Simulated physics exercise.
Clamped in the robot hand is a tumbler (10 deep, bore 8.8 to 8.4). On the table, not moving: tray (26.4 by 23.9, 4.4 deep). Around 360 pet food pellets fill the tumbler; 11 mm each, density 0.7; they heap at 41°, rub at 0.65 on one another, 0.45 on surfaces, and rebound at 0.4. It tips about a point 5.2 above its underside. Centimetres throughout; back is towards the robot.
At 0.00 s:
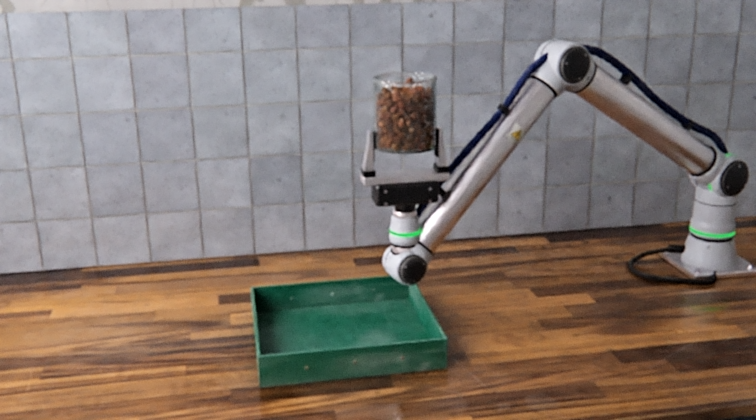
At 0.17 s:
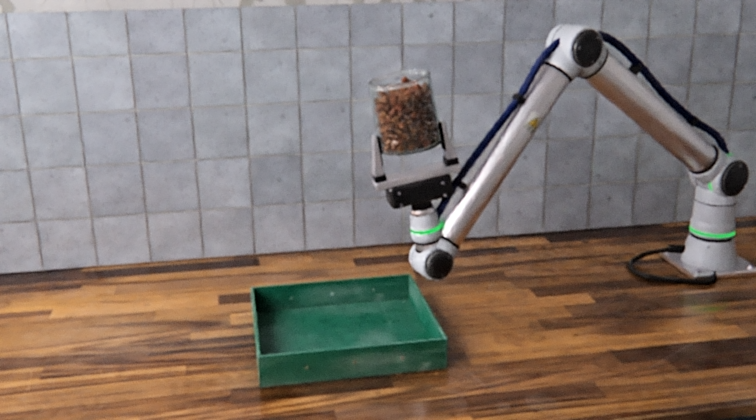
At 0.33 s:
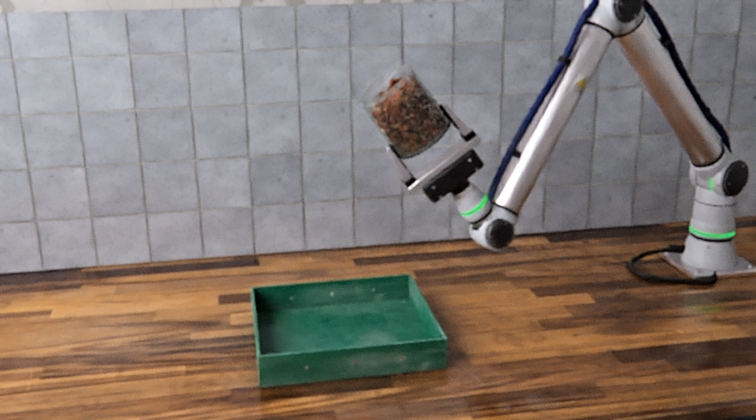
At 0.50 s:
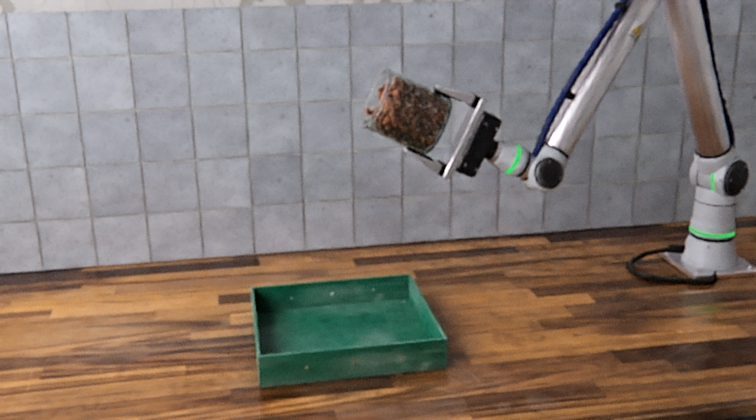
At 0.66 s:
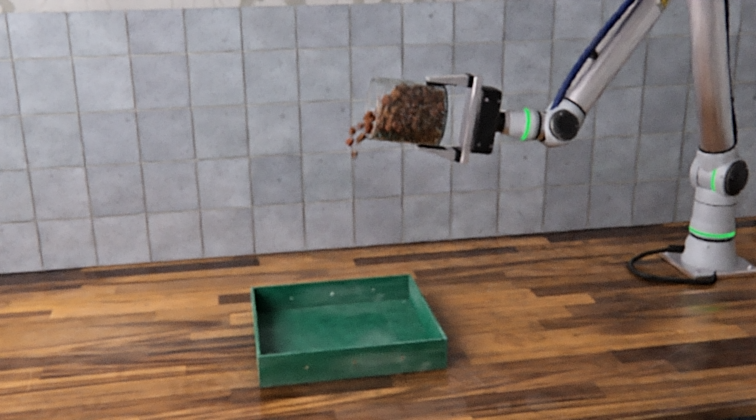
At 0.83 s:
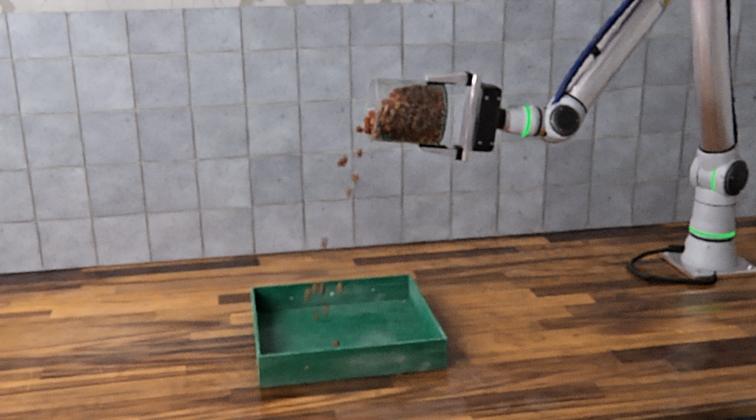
On a wooden worktop, a robot arm tilting a clear tumbler of brown pellets leftward, a few dropping into a green tray.
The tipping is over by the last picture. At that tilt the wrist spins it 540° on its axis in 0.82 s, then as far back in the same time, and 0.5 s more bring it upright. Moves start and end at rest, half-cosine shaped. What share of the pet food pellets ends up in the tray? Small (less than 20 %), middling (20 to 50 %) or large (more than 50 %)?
In the tray the share is middling, 20 to 50 %.
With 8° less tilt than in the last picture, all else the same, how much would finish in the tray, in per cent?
In that case some 10 per cent.
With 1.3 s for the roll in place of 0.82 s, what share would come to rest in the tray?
It would be near 45 per cent.
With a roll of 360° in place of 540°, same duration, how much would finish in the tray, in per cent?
Then about 35 per cent.
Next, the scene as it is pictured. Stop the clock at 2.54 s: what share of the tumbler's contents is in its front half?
Roughly 45 per cent.
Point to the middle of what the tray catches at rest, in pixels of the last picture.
Near (313, 342).
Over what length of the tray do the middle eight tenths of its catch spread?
Roughly 14 cm.
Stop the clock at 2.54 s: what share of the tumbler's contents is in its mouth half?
About 35 per cent.
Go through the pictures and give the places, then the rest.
Tumbler middle at (405, 113), upright; upper third of the load around (407, 98), from x 380 to 430, top at y 80; 361 in the tumbler, in the first picture.
Tumbler middle at (405, 113), tipped 10°; upper third of the load around (407, 99), from x 375 to 435, top at y 80, in the second picture.
Tumbler middle at (406, 113), tipped 36°; upper third of the load around (405, 99), from x 375 to 445, top at y 80, in the third picture.
Tumbler middle at (406, 112), tipped 64°; upper third of the load around (406, 98), from x 370 to 445, top at y 80, in the fourth picture.
Tumbler middle at (406, 112), tipped 81°; upper third of the load around (411, 99), from x 350 to 440, top at y 85; 358 in the tumbler, 3 in flight or on a rim, in the fifth picture.
Tumbler middle at (406, 112), tipped 83°; upper third of the load around (416, 100), from x 310 to 440, top at y 85; 348 in the tumbler, 7 in the tray, 6 in flight or on a rim, in the sixth picture.
After 1.69 s, tipped 83°, highest piece 39 above the table; 295 in the tumbler, 52 in the tray, 1 on the table or floor, 13 in flight or on a rim.
After 2.54 s, tipped 79°, highest piece 38 above the table; 262 in the tumbler, 91 in the tray, 1 on the table or floor, 7 in flight or on a rim.
After 3.17 s, upright, highest piece 40 above the table; 261 in the tumbler, 99 in the tray, 1 on the table or floor.
After 3.87 s, upright, highest piece 40 above the table; 261 in the tumbler, 99 in the tray, 1 on the table or floor.
At rest, 261 in the tumbler, 99 in the tray, 1 on the table or floor. That is 27 % in the tray.
